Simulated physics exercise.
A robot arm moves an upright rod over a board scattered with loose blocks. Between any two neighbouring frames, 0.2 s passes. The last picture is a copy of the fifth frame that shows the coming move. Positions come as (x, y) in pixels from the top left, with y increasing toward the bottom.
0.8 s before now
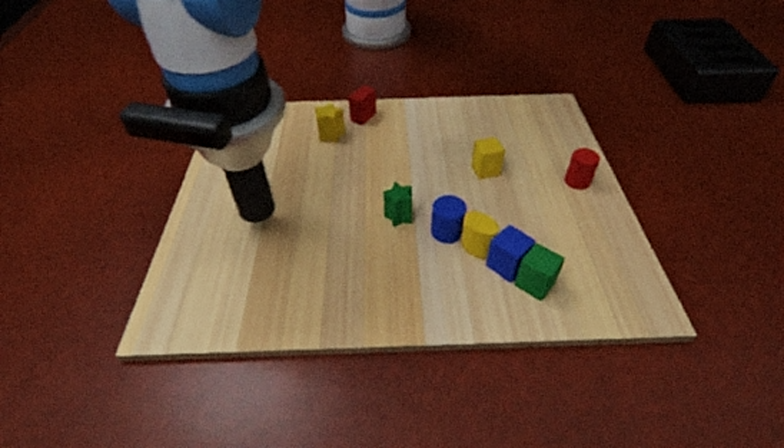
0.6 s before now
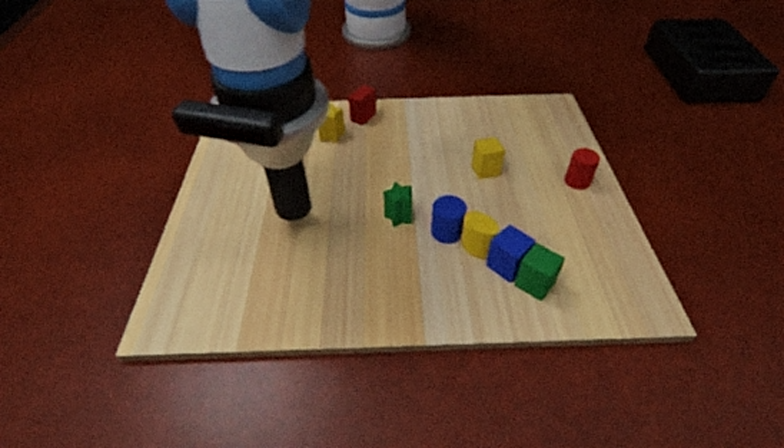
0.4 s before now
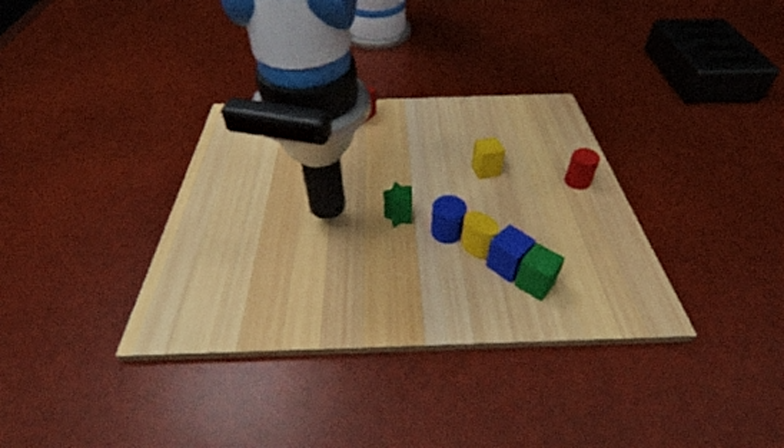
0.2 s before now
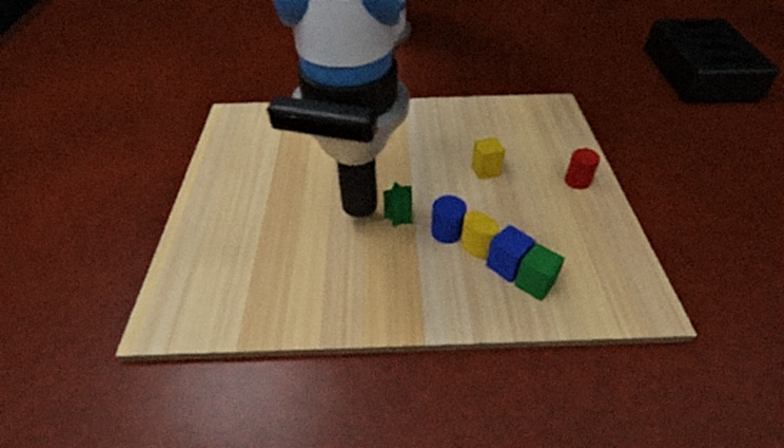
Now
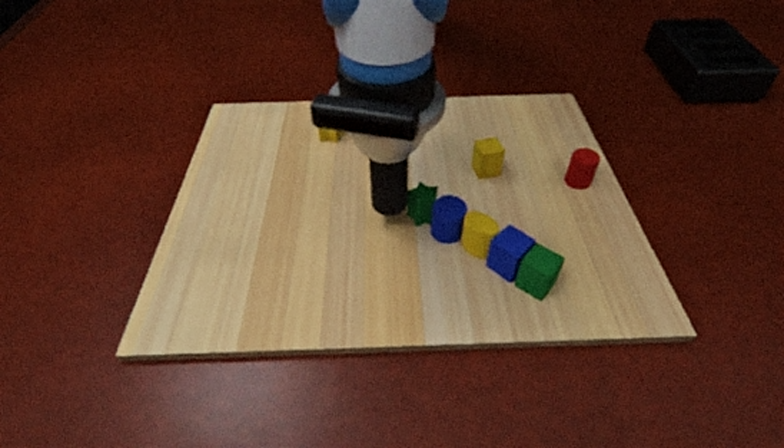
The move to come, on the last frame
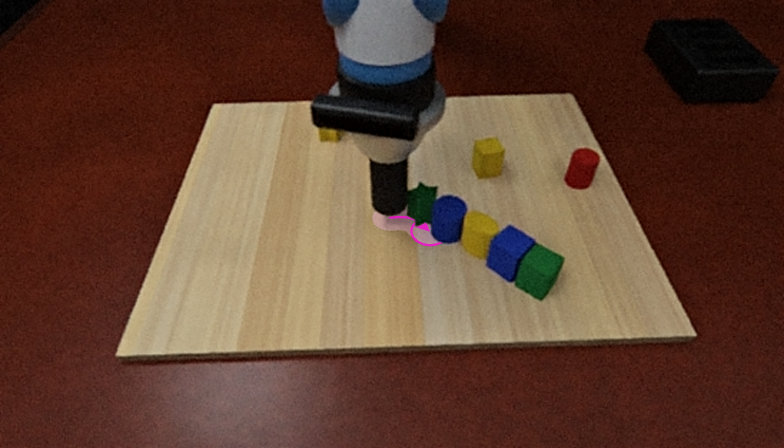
At first, a robot arm holds an upright black rod over the left side of a wooden board scattered with small colored blocks. The arm moves the rod steadily right toward the green star block, then pushes the star a short way right, up against the blue disc.
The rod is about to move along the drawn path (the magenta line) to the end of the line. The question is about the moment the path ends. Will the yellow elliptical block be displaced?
My answer is yes.
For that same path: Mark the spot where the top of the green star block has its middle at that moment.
Pixel (447, 186).
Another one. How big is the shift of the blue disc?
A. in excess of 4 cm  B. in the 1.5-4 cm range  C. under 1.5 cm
(B)
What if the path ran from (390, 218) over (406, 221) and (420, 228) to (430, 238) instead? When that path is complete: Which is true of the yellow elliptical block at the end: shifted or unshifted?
The block you're asking about gets moved.
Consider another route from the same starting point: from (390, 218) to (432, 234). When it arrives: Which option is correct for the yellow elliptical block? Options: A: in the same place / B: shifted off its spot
My pick is B.
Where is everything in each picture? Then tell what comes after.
The first frame shows rod tip at (258, 211); block tops, green star block at (399, 191); blue disc at (450, 206); yellow elliptical block at (482, 222); blue square piece at (514, 240).
The second frame shows rod at (294, 209); blocks unchanged.
The third frame shows rod at (328, 207); blocks unchanged.
The fourth frame shows rod at (360, 206); blocks unchanged.
The fifth frame shows rod at (390, 204); green star block at (424, 191); blue disc at (450, 206); yellow elliptical block at (482, 222); blue square piece at (514, 240).
Path on the board, from (390, 218) by way of (406, 217) and (419, 222) to (429, 231).
The first path, step by step. Halfway along, rod at (414, 206); green star block at (446, 186), turned 15° anticlockwise; blue disc at (460, 204); yellow elliptical block at (486, 224); blue square piece at (517, 242).
At the end, rod at (430, 218); green star block at (447, 186), turned 10° anticlockwise; blue disc at (467, 204); yellow elliptical block at (492, 224), turned 30° clockwise; blue square piece at (518, 245).
